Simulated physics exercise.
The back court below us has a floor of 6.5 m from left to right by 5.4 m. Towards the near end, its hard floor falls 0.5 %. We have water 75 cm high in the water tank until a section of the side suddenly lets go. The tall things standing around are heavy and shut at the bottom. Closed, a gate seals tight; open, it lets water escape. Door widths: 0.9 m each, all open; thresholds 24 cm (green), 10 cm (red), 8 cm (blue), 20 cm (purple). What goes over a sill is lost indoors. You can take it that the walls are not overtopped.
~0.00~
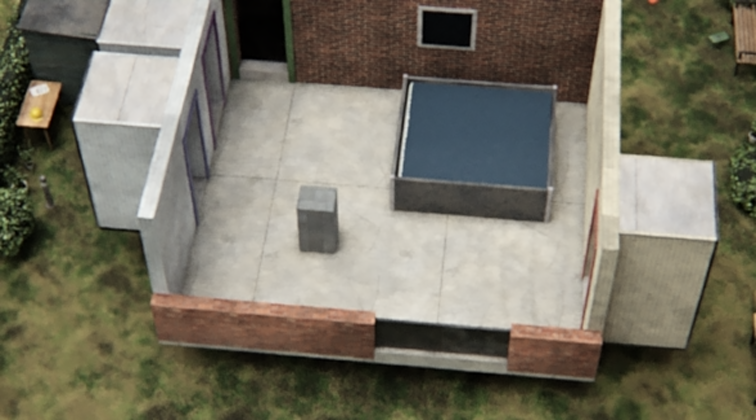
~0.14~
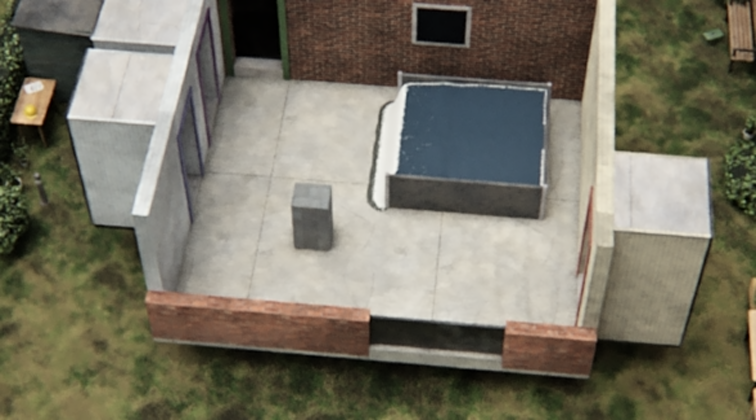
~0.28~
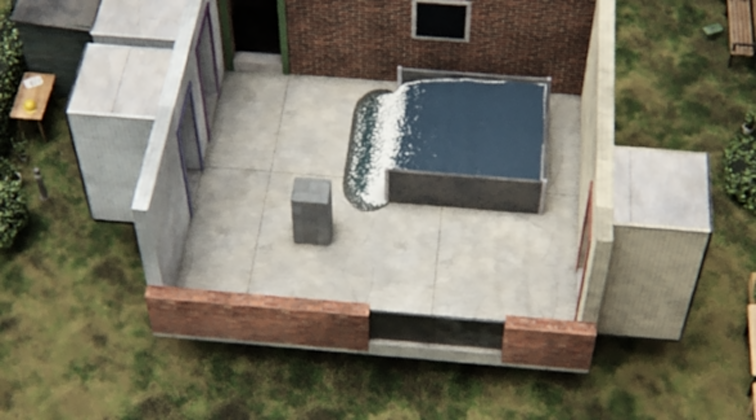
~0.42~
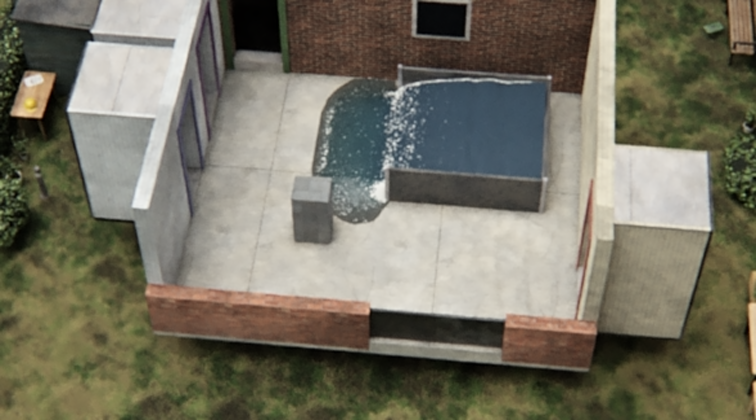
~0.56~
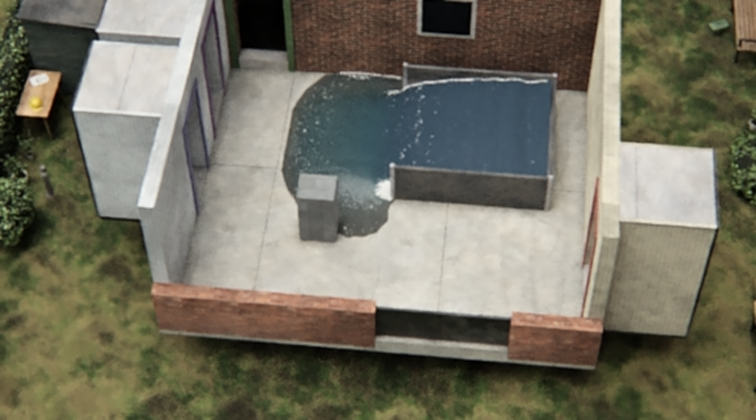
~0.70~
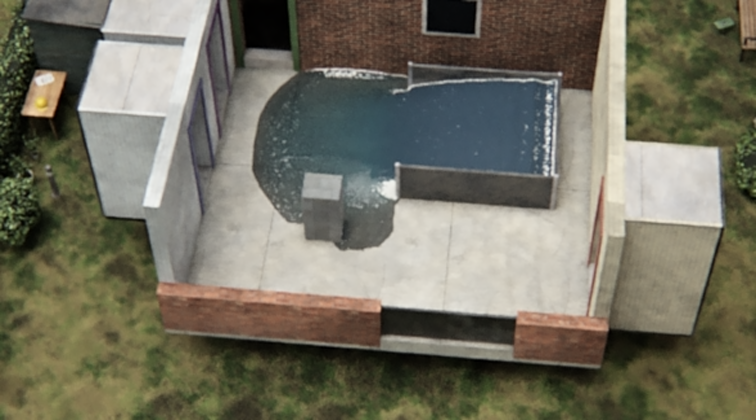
At the start, dark blue water lies still in a raised rectangular tank inside a walled court, near a small grey block. Then the tank's left side opens and water pours out in a white, foamy rush, spreading leftward across the pale floor in a widening rounded pool that surrounds the block.
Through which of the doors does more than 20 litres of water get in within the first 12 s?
The green door lets in more than 20 litres; the red door lets in more than 20 litres; the blue door lets in more than 20 litres; the purple door lets in more than 20 litres.
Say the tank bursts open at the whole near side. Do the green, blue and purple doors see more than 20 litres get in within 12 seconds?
Door green stays within, door blue goes beyond, door purple stays within.
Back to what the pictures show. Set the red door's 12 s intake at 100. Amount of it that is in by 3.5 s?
Some 0 in a hundred.
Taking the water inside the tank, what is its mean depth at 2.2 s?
I'd put the mean depth near 28 centimetres.
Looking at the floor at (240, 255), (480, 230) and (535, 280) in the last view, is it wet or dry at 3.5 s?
First spot submerged, second not yet wet, third not yet wet.
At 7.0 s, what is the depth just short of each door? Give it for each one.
Door by door in cm, green shows 9, red shows 16, blue shows 11, purple shows 9.
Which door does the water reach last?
Looks like the red door.
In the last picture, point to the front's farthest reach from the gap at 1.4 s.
Around (196, 247).
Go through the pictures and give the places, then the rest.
Still water, 75 cm deep, in the water tank at (476, 135), in the first frame.
The front is at (377, 205), 1.2 m from the gap at (395, 146); 0.5 m2 of floor is under water; 75 cm left at the back of the water tank, in the second frame.
Water pours out at (395, 141) and has run 1.4 m, to (365, 207); typically 12 cm deep outside, 75 cm at the water tank's back, in the third frame.
The front is at (363, 80), 1.7 m from the gap at (395, 141); 3.4 m2 of floor is under water; 75 cm left at the back of the water tank, in the fourth frame.
The front is at (332, 75), 2.1 m from the gap at (401, 139); 5.6 m2 of floor is under water; 74 cm left at the back of the water tank, in the fifth frame.
Water pours out at (406, 139) and has run 2.6 m, to (260, 178); typically 8 cm deep outside, 66 cm at the water tank's back, in the sixth frame.
After 1.4 s water covers 40 % of the floor and is deepest (44 cm) near (235, 73); green door 13 cm at the sill, 0 L in, red door not reached, blue door 20 cm at the sill, 26 L in, purple door 41 cm at the sill, 38 L in.
After 2.2 s water covers 50 % of the floor and is deepest (50 cm) near (235, 73); green door 36 cm at the sill, 16 L in, red door not reached, blue door 35 cm at the sill, 152 L in, purple door 46 cm at the sill, 145 L in.
After 3.5 s water covers 55 % of the floor and is deepest (39 cm) near (183, 300); green door 33 cm at the sill, 100 L in, red door not reached, blue door 26 cm at the sill, 368 L in, purple door 31 cm at the sill, 276 L in.
After 7.0 s water covers 95 % of the floor and is deepest (20 cm) near (181, 310); green door 9 cm at the sill, 115 L in, red door 16 cm at the sill, 32 L in, blue door 11 cm at the sill, 488 L in, purple door 9 cm at the sill, 304 L in.
After 12.0 s water covers 100 % of the floor and is deepest (18 cm) near (592, 128); green door 7 cm at the sill, 115 L in, red door 12 cm at the sill, 137 L in, blue door 6 cm at the sill, 513 L in, purple door 7 cm at the sill, 304 L in.
